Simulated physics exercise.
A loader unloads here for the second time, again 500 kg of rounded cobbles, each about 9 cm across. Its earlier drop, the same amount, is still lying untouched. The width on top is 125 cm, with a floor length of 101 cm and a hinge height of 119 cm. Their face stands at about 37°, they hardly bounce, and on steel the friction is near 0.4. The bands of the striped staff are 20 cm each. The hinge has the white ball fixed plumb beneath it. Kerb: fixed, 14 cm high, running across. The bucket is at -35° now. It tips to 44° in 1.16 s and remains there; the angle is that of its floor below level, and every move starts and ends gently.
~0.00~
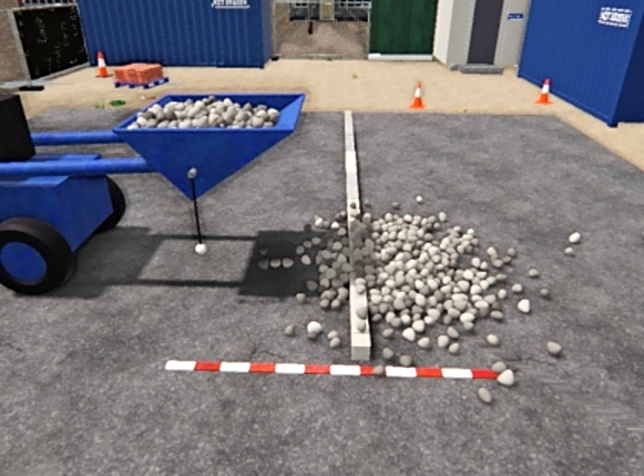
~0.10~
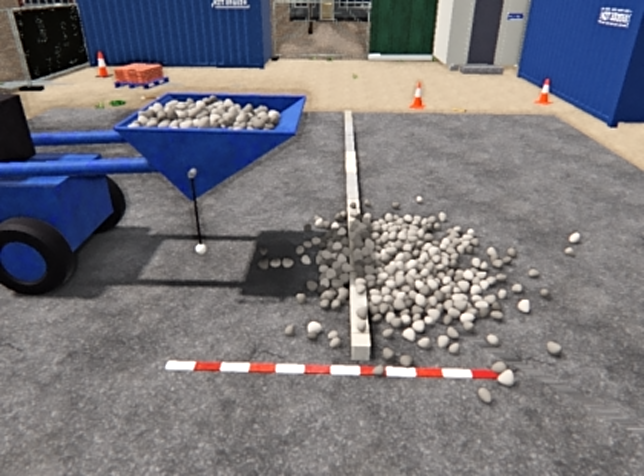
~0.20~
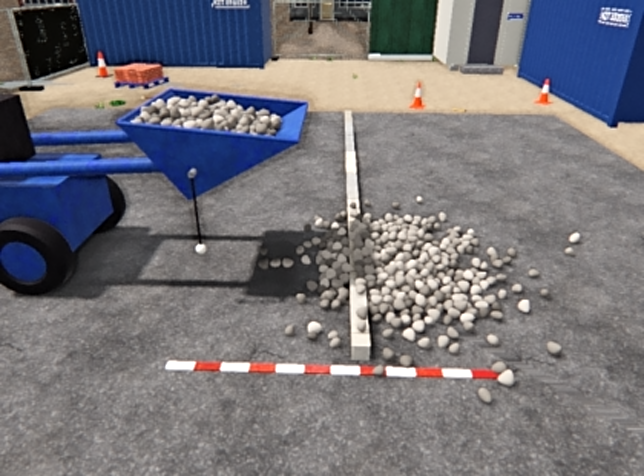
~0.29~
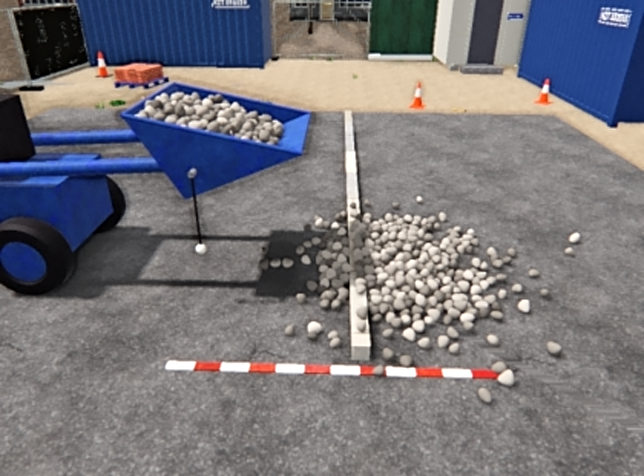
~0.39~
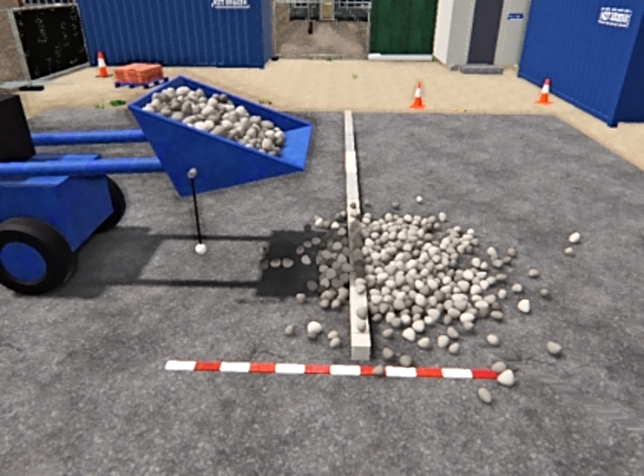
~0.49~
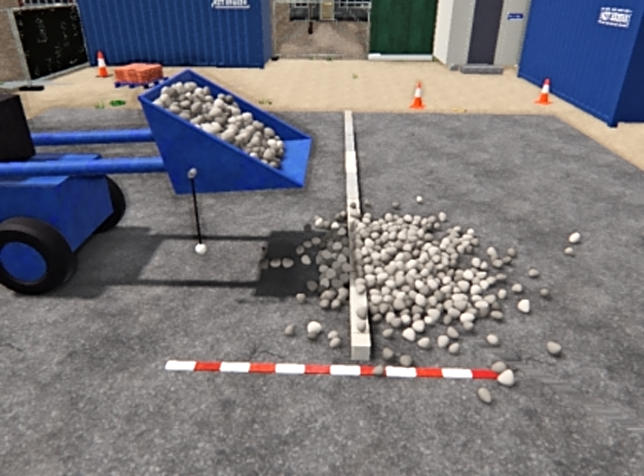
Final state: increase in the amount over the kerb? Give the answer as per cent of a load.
About 3 %.
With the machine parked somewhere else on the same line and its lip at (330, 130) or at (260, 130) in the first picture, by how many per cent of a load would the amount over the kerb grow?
First some 20, then 0 per cent.
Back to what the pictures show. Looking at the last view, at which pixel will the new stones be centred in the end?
I'd say close to (311, 255).
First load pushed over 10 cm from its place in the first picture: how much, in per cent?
0 %.
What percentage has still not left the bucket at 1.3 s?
It holds some 50 percent.
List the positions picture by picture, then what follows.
In the first frame, the bucket is at -35°, its lip at (294, 130); the top of the load is at (211, 108). The earlier load is highest near (380, 240), 23 cm above ground level, 21 % on this side of the kerb, 79 % over the kerb.
In the second frame, the bucket is at -33°, its lip at (295, 133); the top of the load is at (205, 108); the stones move at 0.2 m/s on average.
The third frame shows lip at (298, 141), floor tilted -29°, highest stones at (185, 107); the stones move at 0.3 m/s on average.
The fourth frame shows lip at (301, 154), floor tilted -22°, highest stones at (182, 103); the stones move at 0.3 m/s on average.
In the fifth frame, the bucket is at -14°, its lip at (303, 169); the top of the load is at (184, 97); the stones move at 0.4 m/s on average.
In the sixth frame, the bucket is at -5°, its lip at (303, 186); the top of the load is at (189, 93); the stones move at 0.5 m/s on average.
After 0.9 s the floor is at 32°; in per cent of one load, 100 in the bucket, 22 on this side of the kerb, 79 over the kerb; the foremost stones are at (539, 273).
After 1.3 s the floor is at 44°; in per cent of one load, 49 in the bucket, 72 on this side of the kerb, 79 over the kerb; the foremost stones are at (539, 273).
After 1.6 s the floor is at 44°; in per cent of one load, 6 in the bucket, 115 on this side of the kerb, 80 over the kerb; the foremost stones are at (539, 273).
After 4.4 s the floor is at 44°; in per cent of one load, 0 in the bucket, 118 on this side of the kerb, 82 over the kerb; the foremost stones are at (539, 273). Net gain over the kerb, 3.
